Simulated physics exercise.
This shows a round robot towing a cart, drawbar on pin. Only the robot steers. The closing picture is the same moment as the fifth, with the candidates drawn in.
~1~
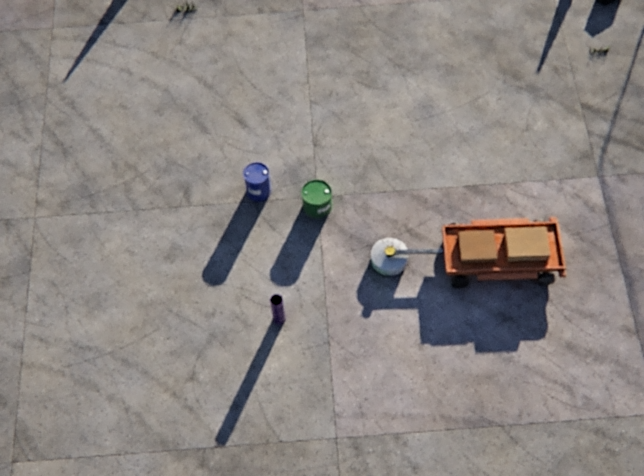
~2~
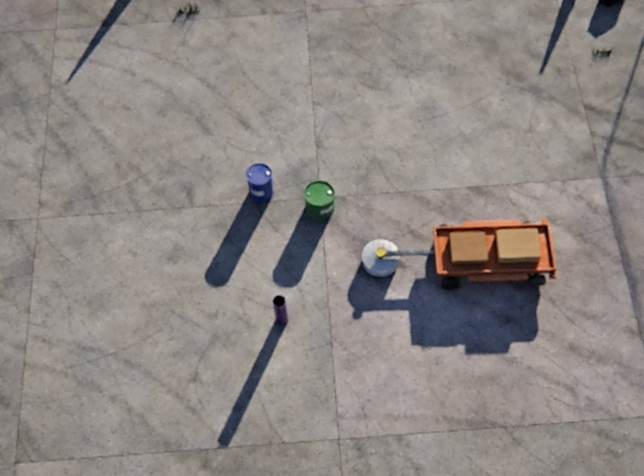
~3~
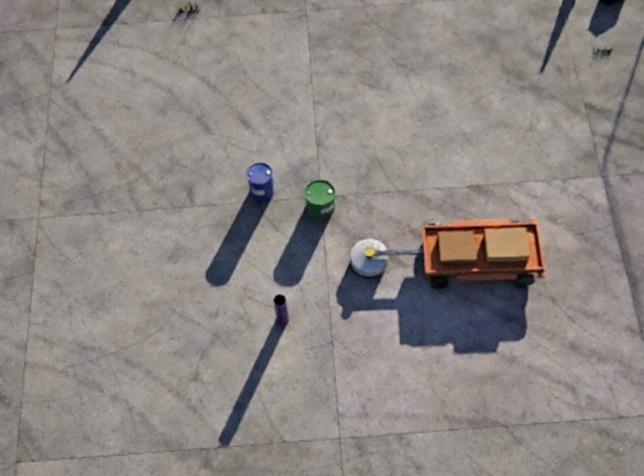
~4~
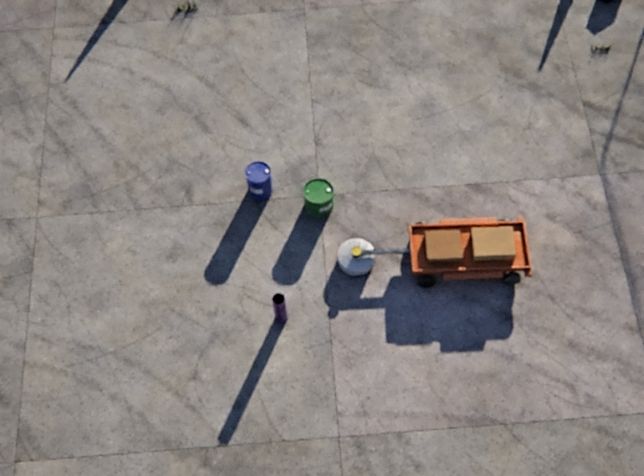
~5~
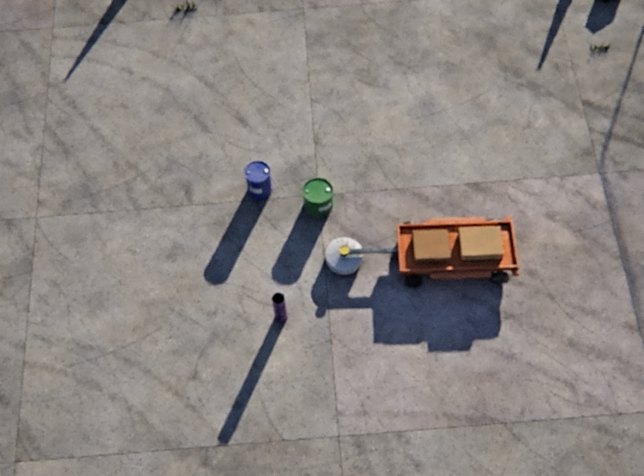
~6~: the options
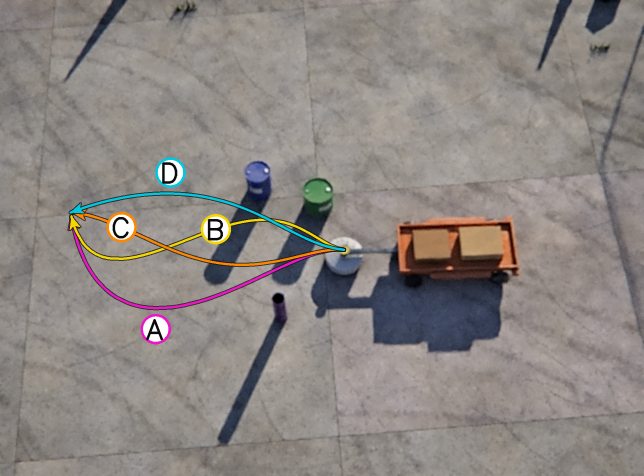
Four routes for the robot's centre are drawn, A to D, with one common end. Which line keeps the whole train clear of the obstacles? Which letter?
C is the clean one.
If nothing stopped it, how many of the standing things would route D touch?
It touches two.
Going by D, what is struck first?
First the green tub.
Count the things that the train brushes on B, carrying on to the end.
In all, one.
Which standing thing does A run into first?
First the purple post.
On the copy, A from (344, 250) via (177, 307) to (71, 216); B from (344, 250) via (196, 236) to (71, 216); C from (344, 250) via (199, 259) to (73, 213); D from (344, 250) via (209, 198) to (71, 213).
On C. First, robot (244, 270), cart (355, 254).
Then, robot (148, 244), cart (254, 254).
Finally, robot (73, 218), cart (172, 238); nothing has been touched.
By contrast, A meets the purple post; B meets the green tub; D meets the green tub and blue keg.
